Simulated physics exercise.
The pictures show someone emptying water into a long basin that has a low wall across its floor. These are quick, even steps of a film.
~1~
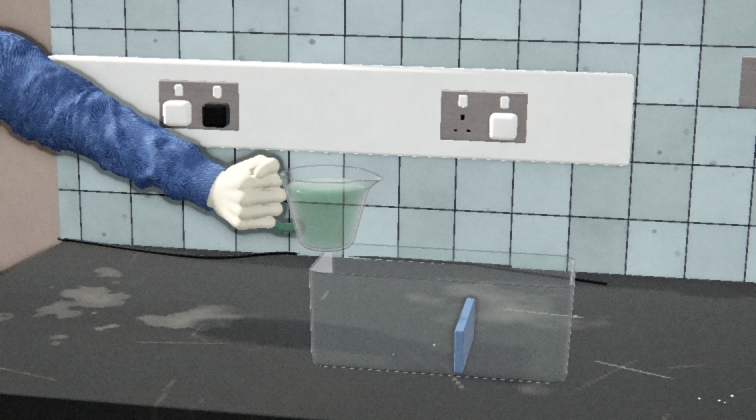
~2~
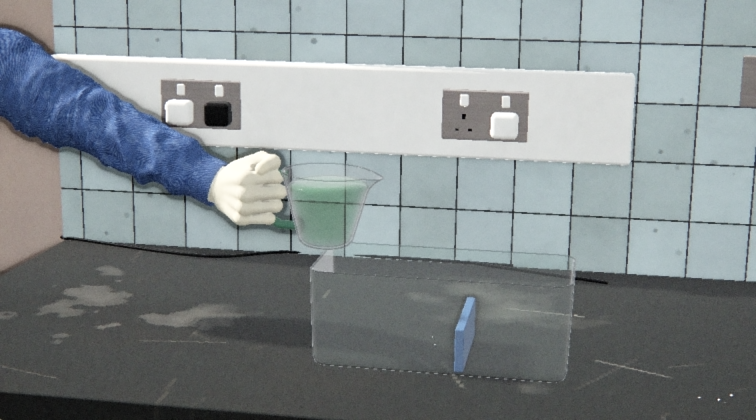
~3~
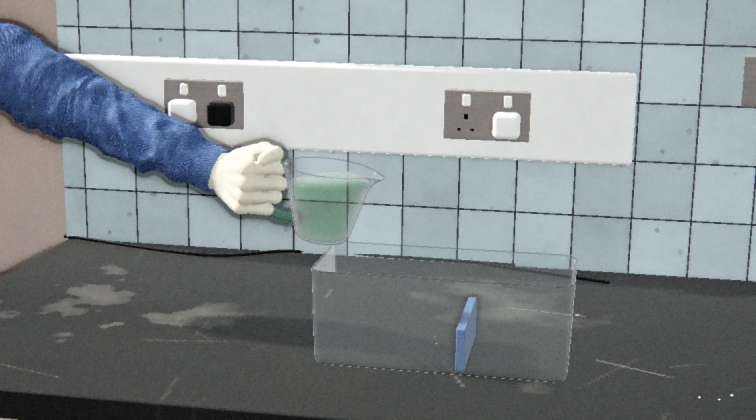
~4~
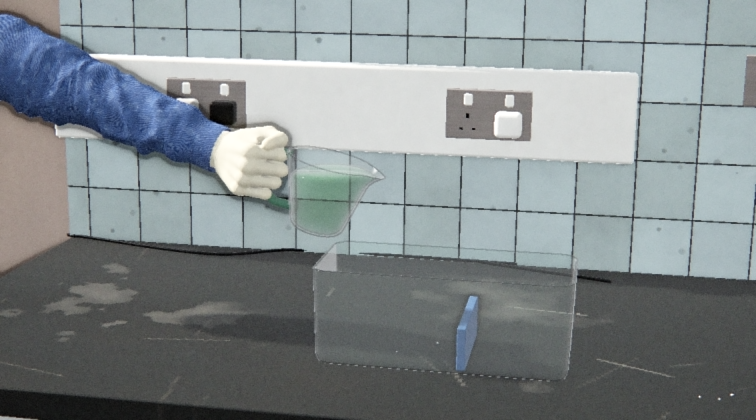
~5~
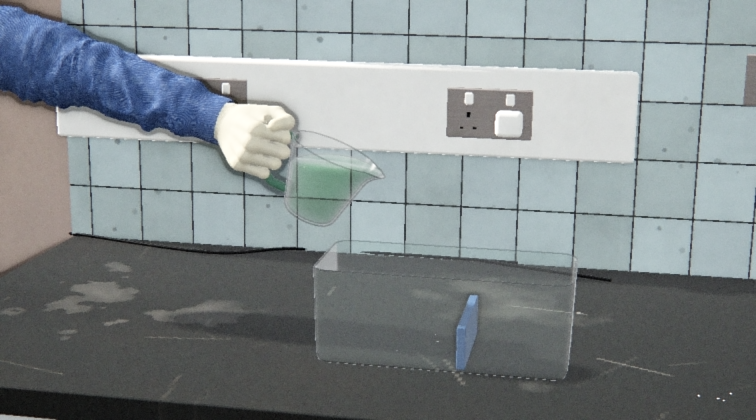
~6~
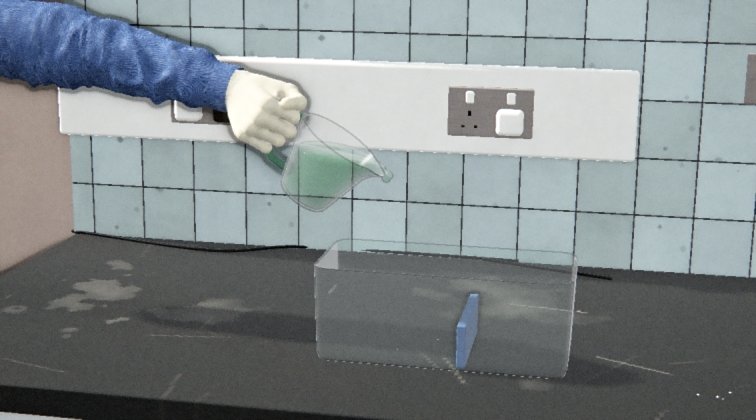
Gloved hand in a blue sleeve gradually tilting a jug of green liquid rightward above a clear basin with a low blue wall.
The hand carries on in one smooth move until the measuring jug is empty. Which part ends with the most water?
The left section gets the most.
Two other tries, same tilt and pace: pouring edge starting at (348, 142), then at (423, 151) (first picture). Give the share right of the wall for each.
Roughly 5 per cent, and 85 per cent.
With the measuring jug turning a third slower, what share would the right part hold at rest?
It comes to 10 per cent or so.
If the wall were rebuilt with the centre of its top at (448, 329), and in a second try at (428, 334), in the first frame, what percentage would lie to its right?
The first gives 80 %, the second 80 %.
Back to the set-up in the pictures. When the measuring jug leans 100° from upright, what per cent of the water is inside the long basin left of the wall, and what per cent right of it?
The left part 20 per cent, the right part 0.
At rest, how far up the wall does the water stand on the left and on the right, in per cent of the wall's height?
Left: 20 %. Right: 10 %.
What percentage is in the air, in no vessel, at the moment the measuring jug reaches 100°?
Close to 45 per cent.
A moment on, the tilt is 100° and 35 per cent is still to pour, 21 is left of the wall and 0 right of it.
Next, the tilt is 119° and 0 per cent is still to pour, 65 is left of the wall and 30 right of it.
Then the tilt is 119° and 0 per cent is still to pour, 69 is left of the wall and 28 right of it.
Later the tilt is 119° and 0 per cent is still to pour, 69 is left of the wall and 28 right of it.
In the end 69 per cent lies left of the wall, 28 right of it and 2 outside.
